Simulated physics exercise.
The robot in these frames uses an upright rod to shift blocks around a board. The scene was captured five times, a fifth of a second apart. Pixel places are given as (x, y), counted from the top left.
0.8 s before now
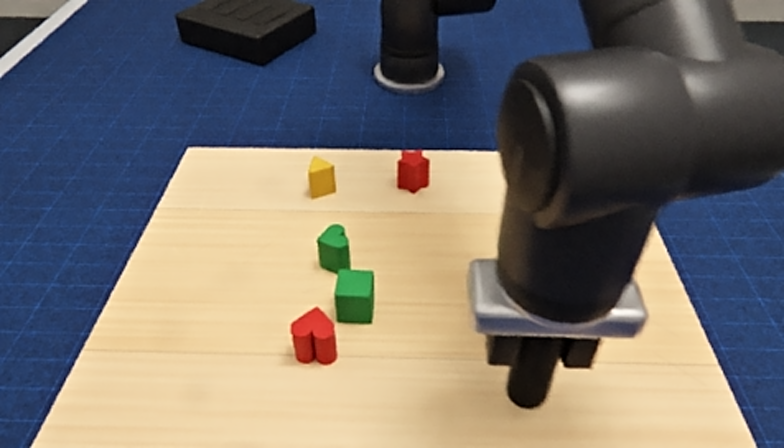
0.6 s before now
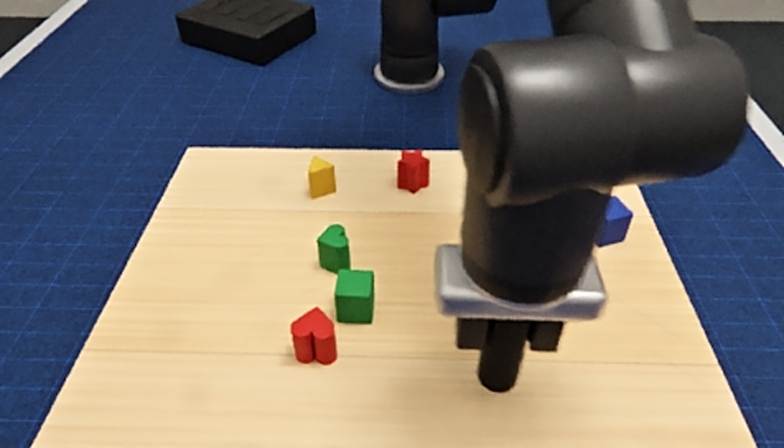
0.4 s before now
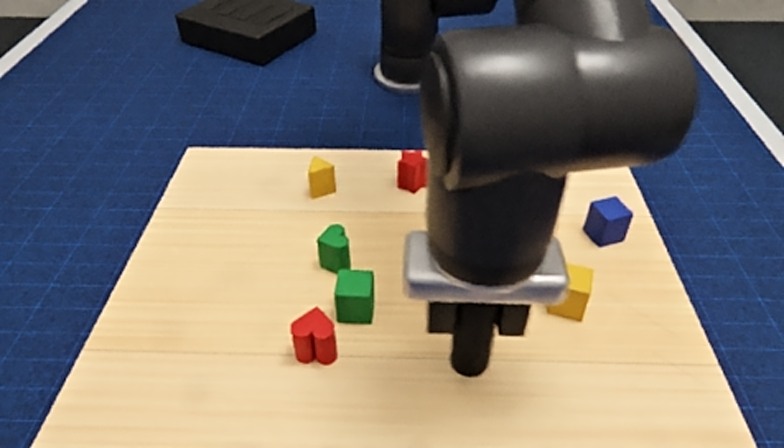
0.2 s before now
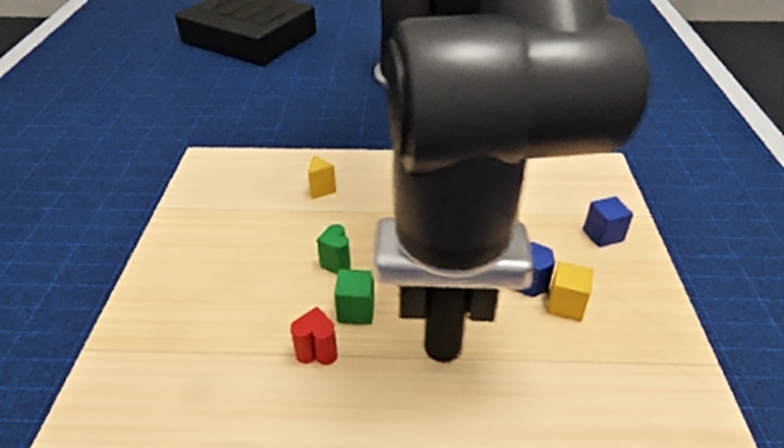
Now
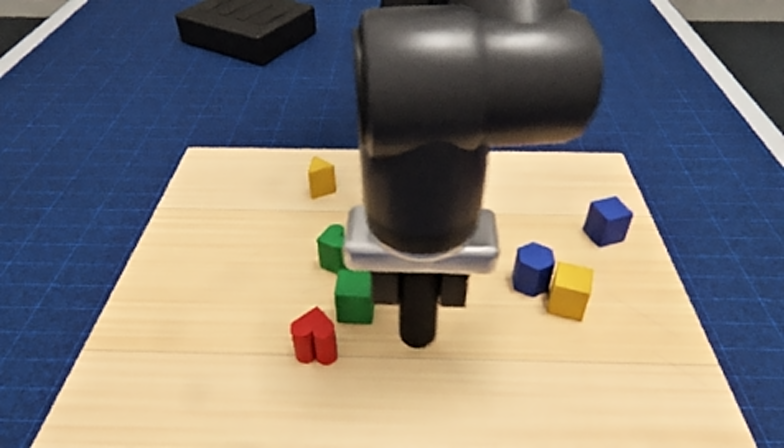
Black robot arm moving its upright rod left and slightly away over a wooden board, the scattered coloured blocks staying still.
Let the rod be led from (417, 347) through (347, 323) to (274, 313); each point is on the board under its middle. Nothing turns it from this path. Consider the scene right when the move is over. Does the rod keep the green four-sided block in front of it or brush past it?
Slid off.
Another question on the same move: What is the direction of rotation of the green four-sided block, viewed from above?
Watching from overhead, you'd notice the green four-sided block rotating clockwise.
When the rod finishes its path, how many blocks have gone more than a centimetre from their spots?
The count will be 1.
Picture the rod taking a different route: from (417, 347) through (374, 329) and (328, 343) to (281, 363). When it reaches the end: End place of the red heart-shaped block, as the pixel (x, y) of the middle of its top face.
The middle of its upper face should be somewhere near (243, 357).
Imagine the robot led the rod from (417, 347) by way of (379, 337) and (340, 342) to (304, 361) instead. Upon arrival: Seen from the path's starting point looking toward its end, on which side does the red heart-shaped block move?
Off to the left side.
What follows on the original path. One third of the way, rod (369, 318); green four-sided block (345, 276).
Two thirds of the way, rod (320, 306); green four-sided block (326, 263), turned 75° clockwise.
At the end, rod (271, 300); red heart-shaped block still; green four-sided block (325, 262), turned 85° clockwise.
